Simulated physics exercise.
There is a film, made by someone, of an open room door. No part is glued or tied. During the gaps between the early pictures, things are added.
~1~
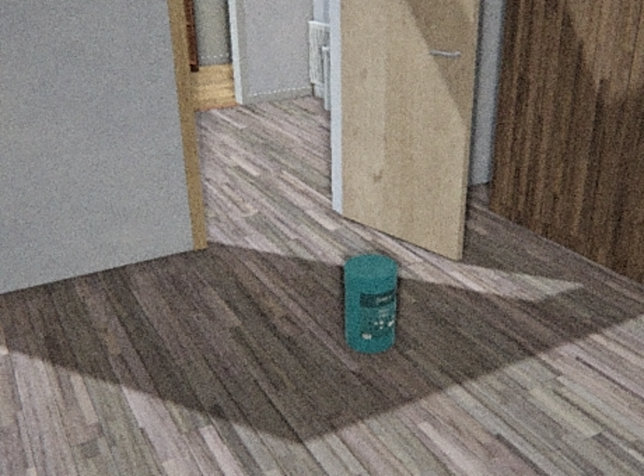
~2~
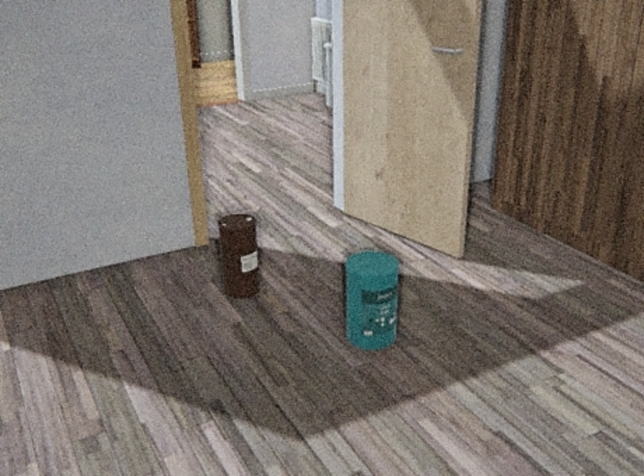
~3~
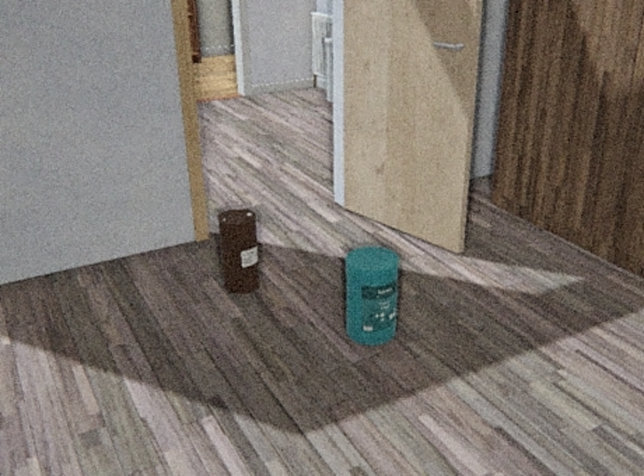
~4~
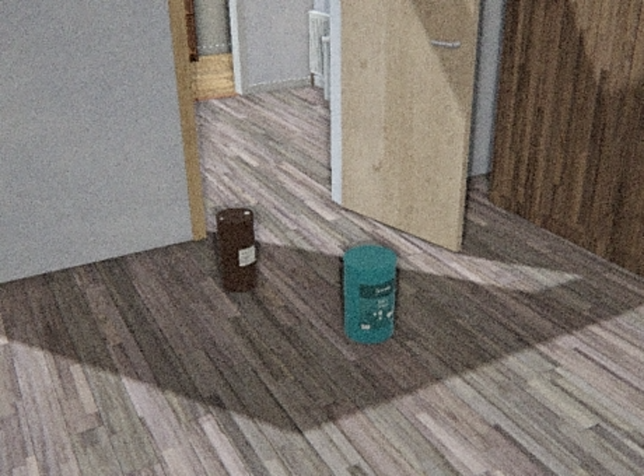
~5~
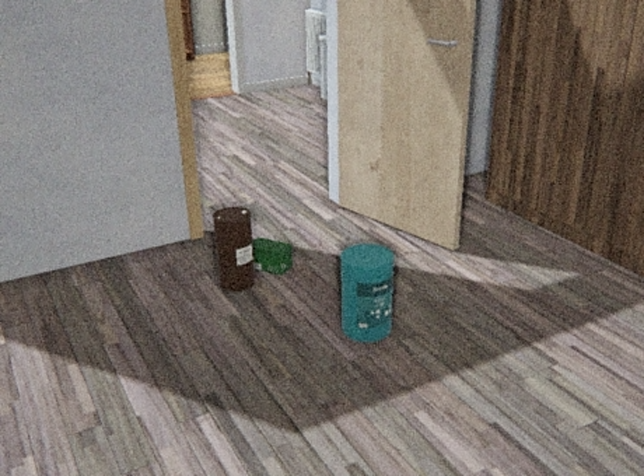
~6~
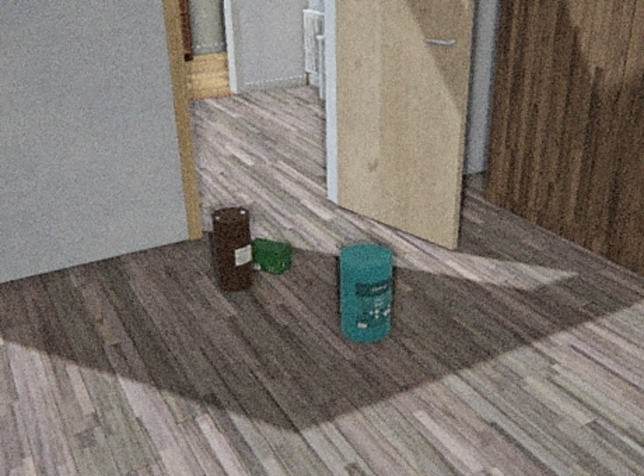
The video shows a turquoise pail on a wood-plank floor before a wide-open, still door. A brown canister appears to the pail's left, then a small green object appears between them, while everything else stays practically motionless.
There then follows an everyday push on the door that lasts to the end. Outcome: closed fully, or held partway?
The door finds its frame.
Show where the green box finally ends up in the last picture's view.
Near pixel (210, 252).
Then, 1.50 s after the last picture, door 55° open.
Then, 2.10 s after the last picture, door 29° open; green box slid about its own width near (228, 253).
At rest, door 0° open; moved from the start, green box; the other 2 in place. Seen from the same camera at the end, green box near (210, 252).
